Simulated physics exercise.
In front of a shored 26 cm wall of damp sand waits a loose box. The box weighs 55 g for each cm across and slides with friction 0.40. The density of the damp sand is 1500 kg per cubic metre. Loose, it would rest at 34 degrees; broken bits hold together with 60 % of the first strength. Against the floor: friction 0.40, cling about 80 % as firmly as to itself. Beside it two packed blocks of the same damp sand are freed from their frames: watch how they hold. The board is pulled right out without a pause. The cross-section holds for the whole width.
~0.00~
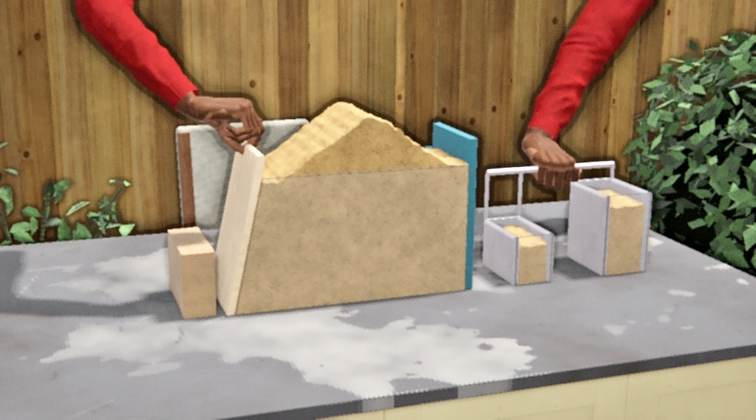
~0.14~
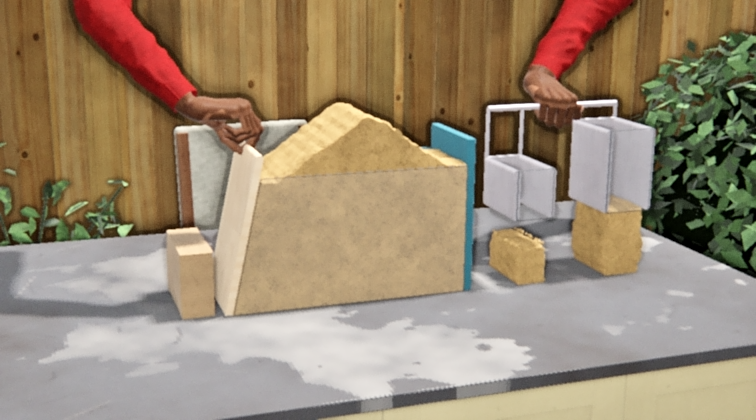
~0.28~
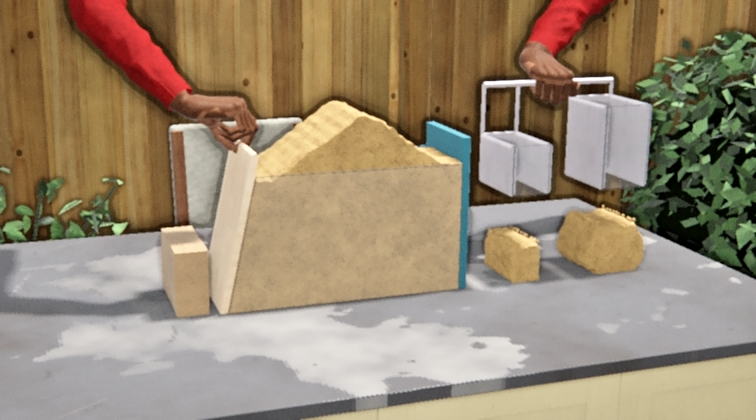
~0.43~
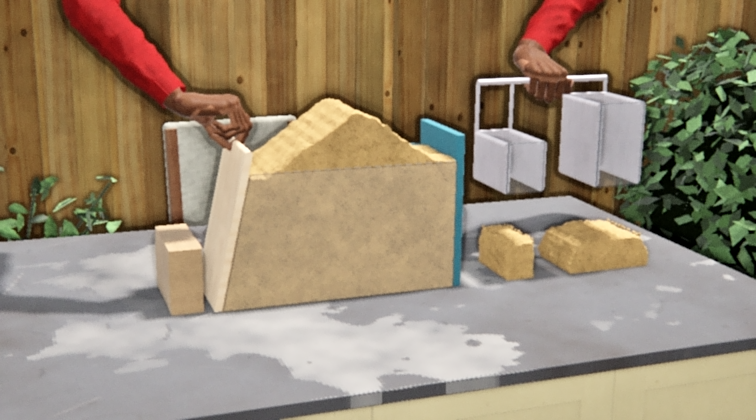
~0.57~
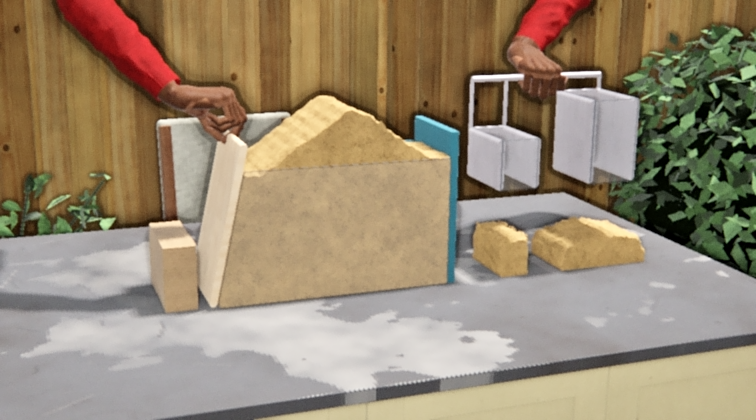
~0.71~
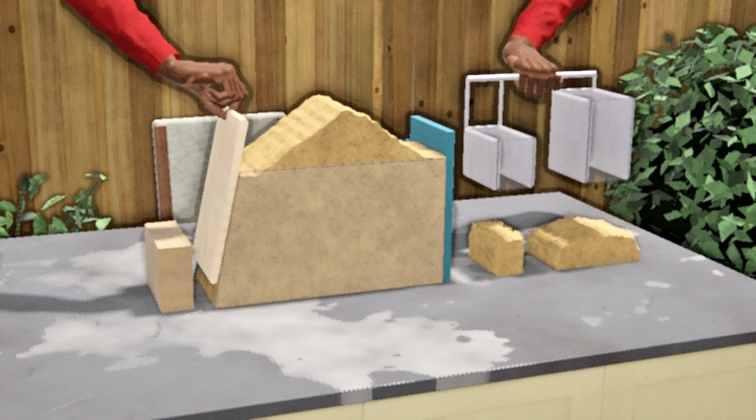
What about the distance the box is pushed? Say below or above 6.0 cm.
It comes out above 6.0 cm.
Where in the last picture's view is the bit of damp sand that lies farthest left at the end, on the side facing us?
Near (150, 293).
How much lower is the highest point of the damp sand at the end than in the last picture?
Roughly 5.5 cm.
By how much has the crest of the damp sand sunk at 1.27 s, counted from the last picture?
Roughly 1.0 cm.
After 0.97 s, the box has not moved.
After 1.27 s, the box has not moved.
After 1.57 s, the box has been pushed 4.1 cm.
After 1.87 s, the box has been pushed 8.5 cm.
After 2.23 s, at the end, the box has been pushed 8.5 cm.
